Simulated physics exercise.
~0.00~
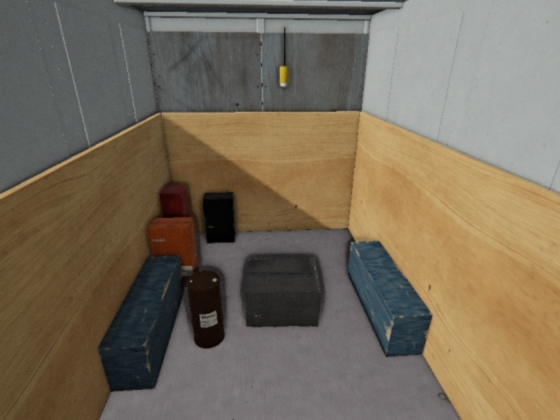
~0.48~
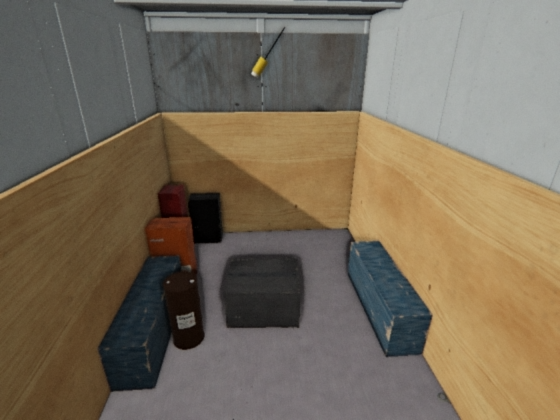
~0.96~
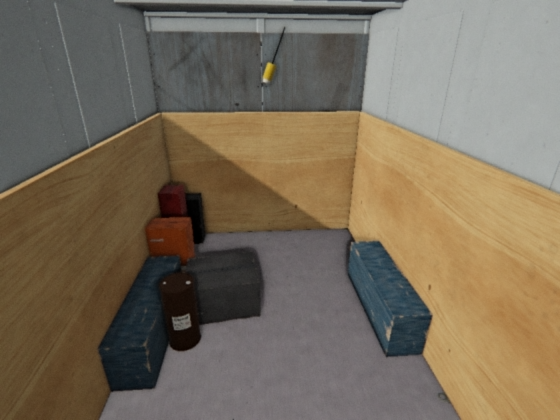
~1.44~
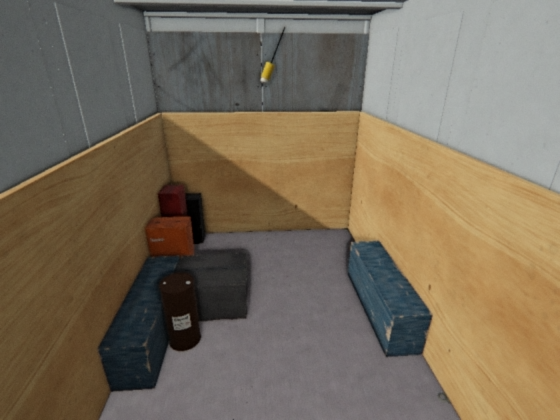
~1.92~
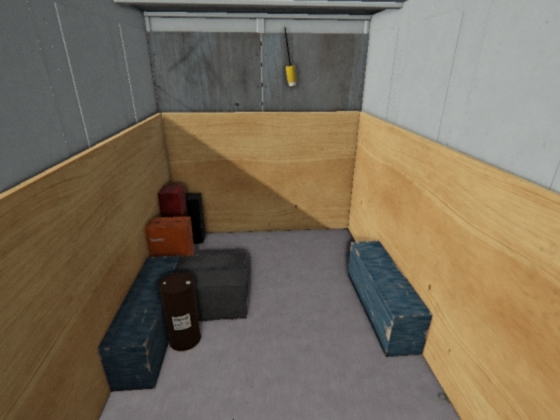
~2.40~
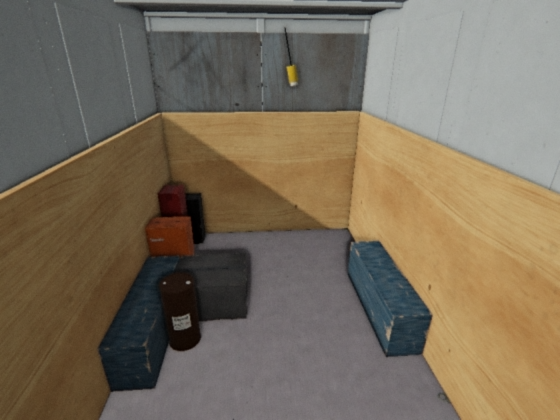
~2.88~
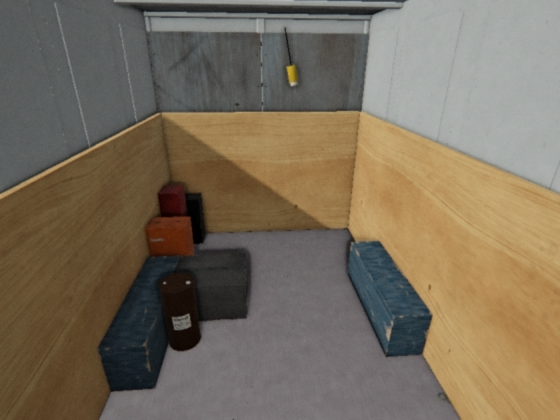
In a van's load bay, the grey box, black box and brown canister slide left and stop upright.
